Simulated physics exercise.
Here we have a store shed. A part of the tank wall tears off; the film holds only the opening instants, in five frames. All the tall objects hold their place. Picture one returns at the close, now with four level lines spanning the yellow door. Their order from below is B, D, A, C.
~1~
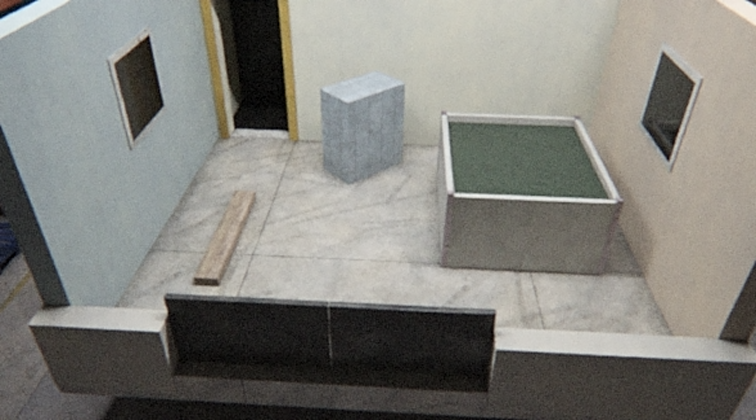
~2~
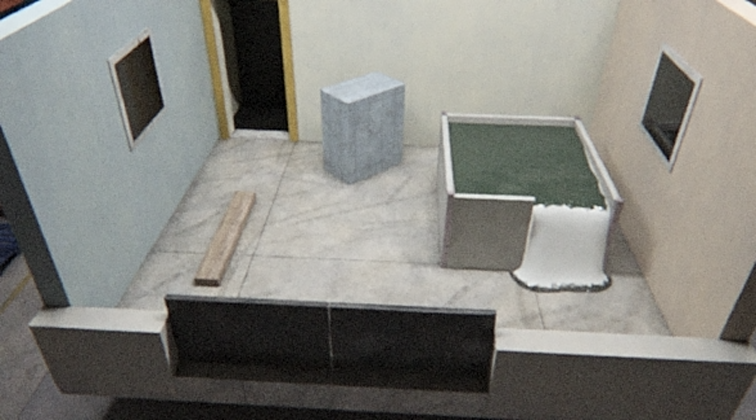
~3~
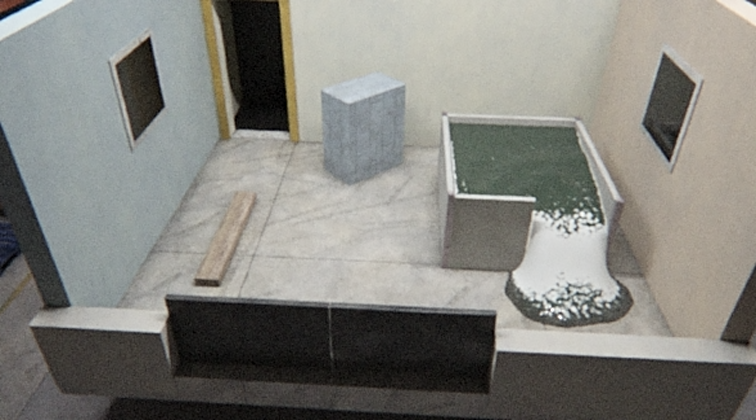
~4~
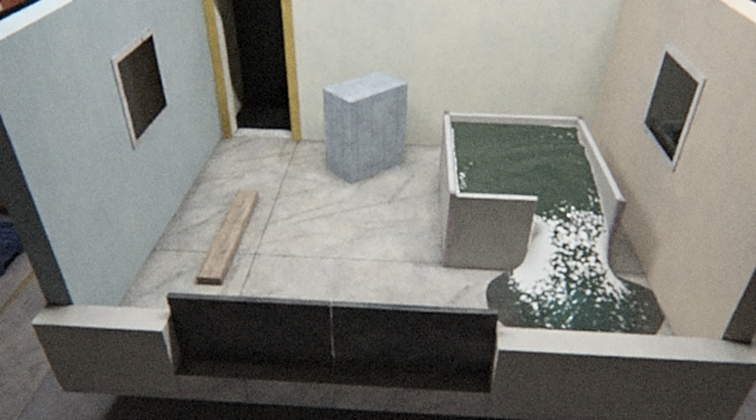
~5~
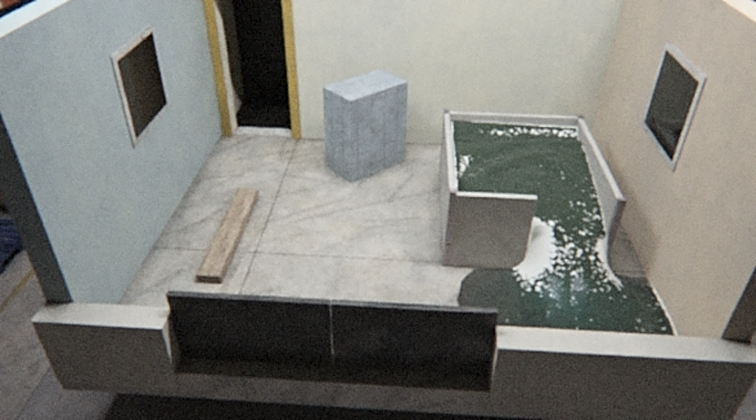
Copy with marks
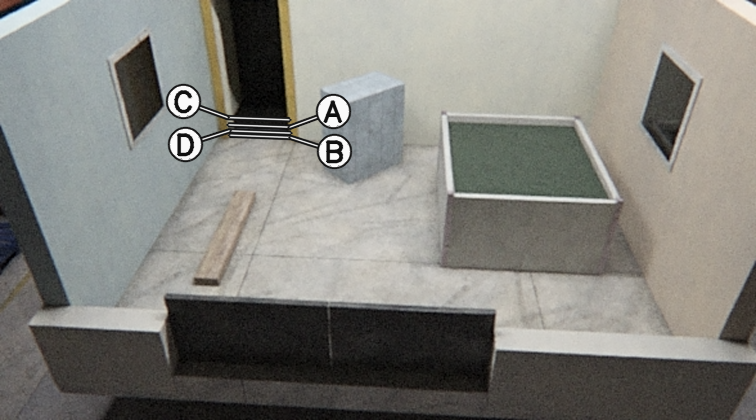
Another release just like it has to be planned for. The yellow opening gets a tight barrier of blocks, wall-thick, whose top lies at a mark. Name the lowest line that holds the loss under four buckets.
A will do.
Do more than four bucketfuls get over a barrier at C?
No, not at all.
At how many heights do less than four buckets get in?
Two of the four.
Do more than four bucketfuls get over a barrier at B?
Yes, it does.
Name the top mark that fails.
Here it is mark D.
On the marked copy, A at (259, 126); B at (260, 136); C at (258, 118); D at (259, 131); from the bottom up B, D, A, C.
For mark A, a splash gets over, under a bucket.
For mark B, dozens of bucketfuls pour in.
For mark C, nothing gets over.
For mark D, about 11 bucketfuls get in.
